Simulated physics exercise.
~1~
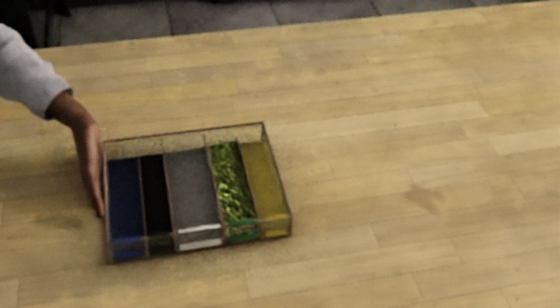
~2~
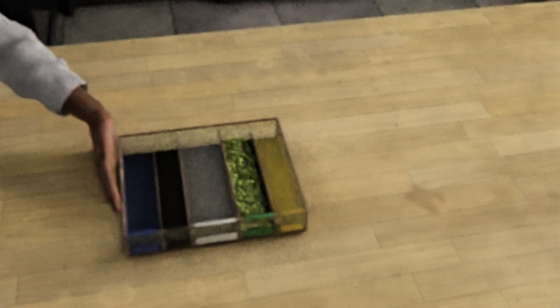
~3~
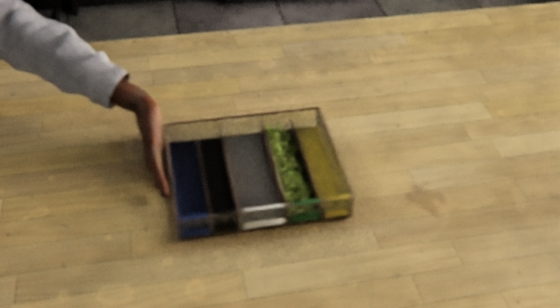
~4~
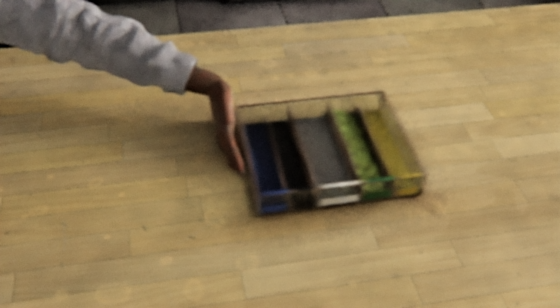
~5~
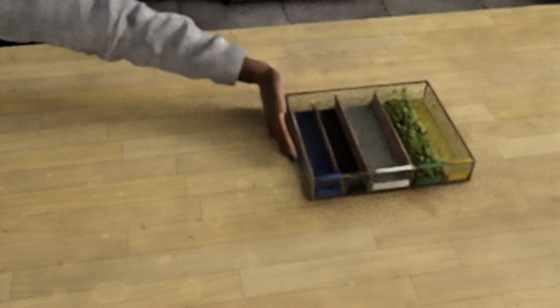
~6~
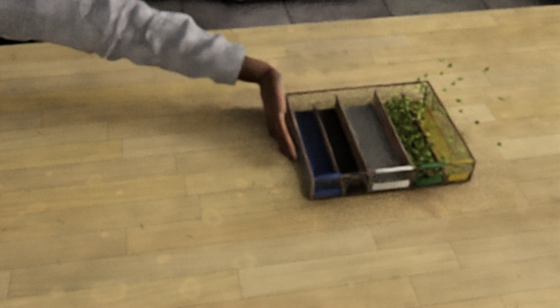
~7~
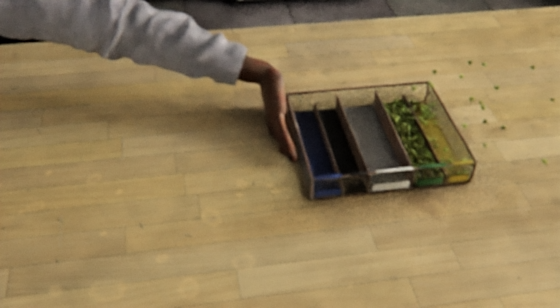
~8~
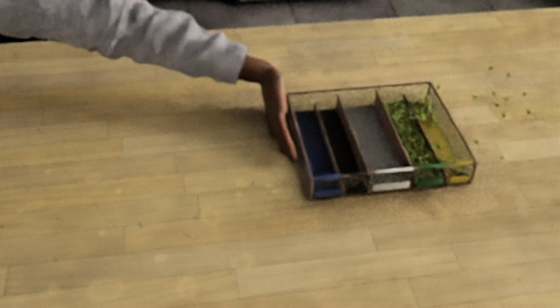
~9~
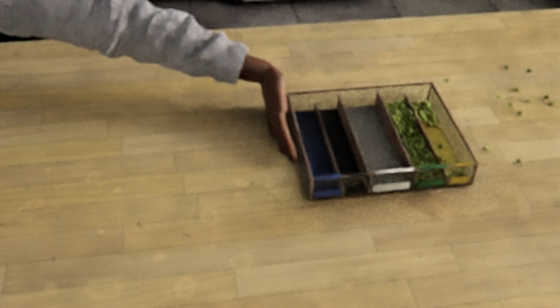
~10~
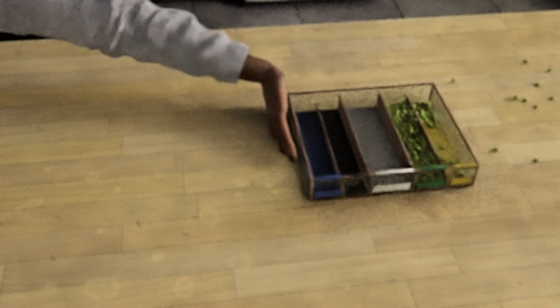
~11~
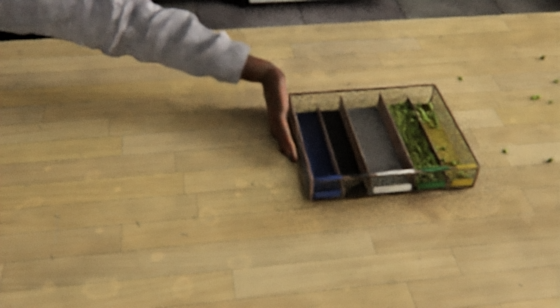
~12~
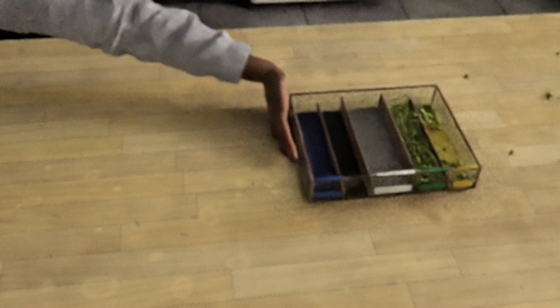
Divided drawer tray pushed rightward across a wooden table by a hand, stopping abruptly and spilling some green peas beyond it.
